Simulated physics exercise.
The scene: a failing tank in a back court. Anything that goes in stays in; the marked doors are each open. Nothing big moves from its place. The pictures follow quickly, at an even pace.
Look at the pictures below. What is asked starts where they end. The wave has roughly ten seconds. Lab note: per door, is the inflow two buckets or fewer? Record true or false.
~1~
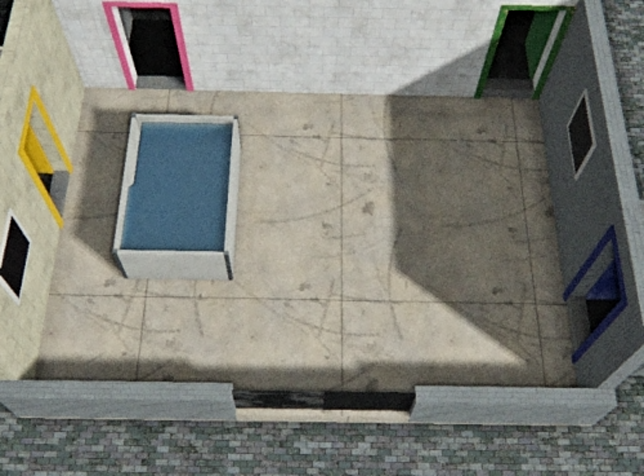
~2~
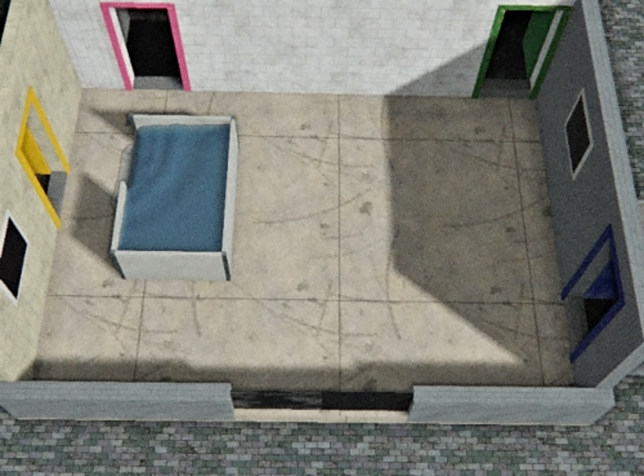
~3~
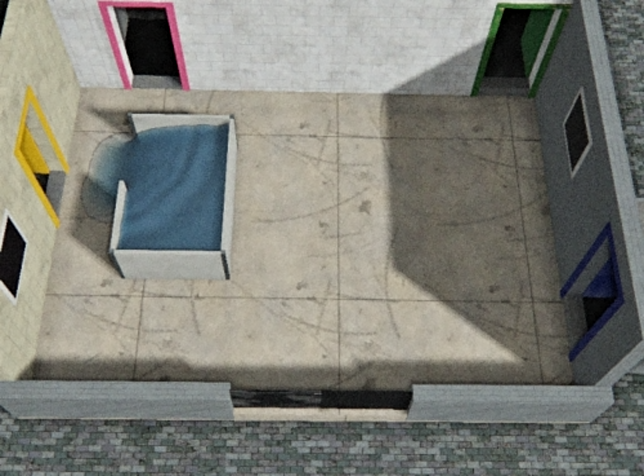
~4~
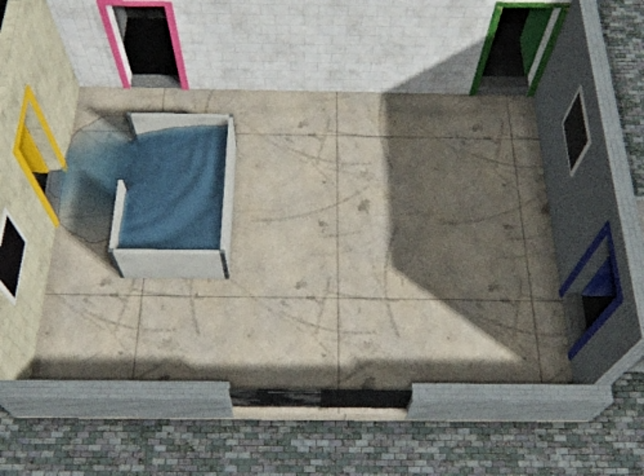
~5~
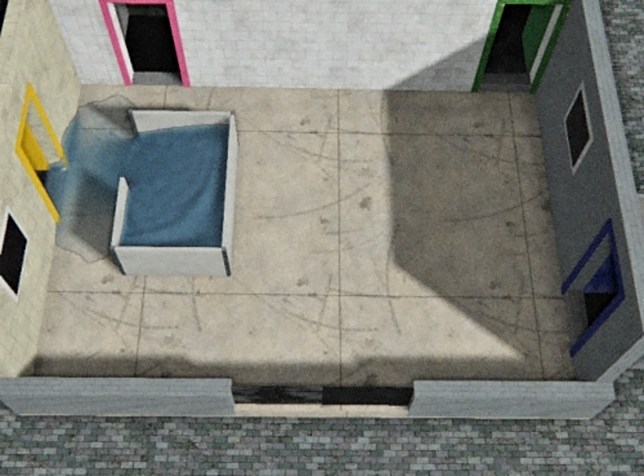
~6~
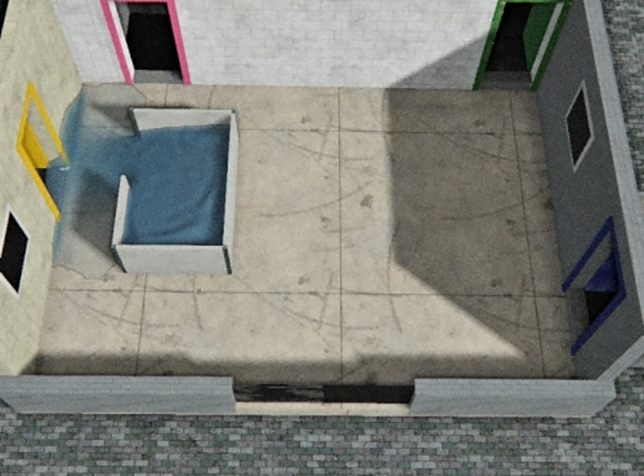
Blue door true; pink door false; green door true; yellow door false.
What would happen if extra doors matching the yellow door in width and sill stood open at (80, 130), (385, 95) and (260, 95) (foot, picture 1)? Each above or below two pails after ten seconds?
In that order: Is over, holds, lets less in.
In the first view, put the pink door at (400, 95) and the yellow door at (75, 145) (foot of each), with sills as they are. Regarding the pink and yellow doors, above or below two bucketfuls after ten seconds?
Outcome - pink door keeps within bounds, yellow door runs over the limit.
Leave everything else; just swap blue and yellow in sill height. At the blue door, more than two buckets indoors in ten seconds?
Briefly put, the blue door misses the mark.
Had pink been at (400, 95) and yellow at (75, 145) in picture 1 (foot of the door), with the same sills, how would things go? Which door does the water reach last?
The door marked blue, as it turns out.
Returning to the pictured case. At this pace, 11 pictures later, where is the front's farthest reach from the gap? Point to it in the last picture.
My guess is roughly (32, 389).
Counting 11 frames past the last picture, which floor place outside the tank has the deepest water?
It should be roughly at (83, 86).
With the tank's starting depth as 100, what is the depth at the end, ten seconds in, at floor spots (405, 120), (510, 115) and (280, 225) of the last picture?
4, 12 and 2 in a hundred, in turn.
A moment on, water covers 10 % of the floor; the blue door not reached, the pink door wet at the sill, nothing in, the green door not reached, the yellow door far over two buckets in.
Next, water covers 25 % of the floor; the blue door not reached, the pink door under two buckets in, the green door not reached, the yellow door far over two buckets in.
Then, water covers 45 % of the floor; the blue door not reached, the pink door over two buckets in, the green door not reached, the yellow door far over two buckets in.
Later, water covers 80 % of the floor; the blue door wet at the sill, nothing in, the pink door far over two buckets in, the green door wet at the sill, nothing in, the yellow door far over two buckets in.
In the end, water covers 95 % of the floor; the blue door wet at the sill, nothing in, the pink door far over two buckets in, the green door wet at the sill, nothing in, the yellow door far over two buckets in.
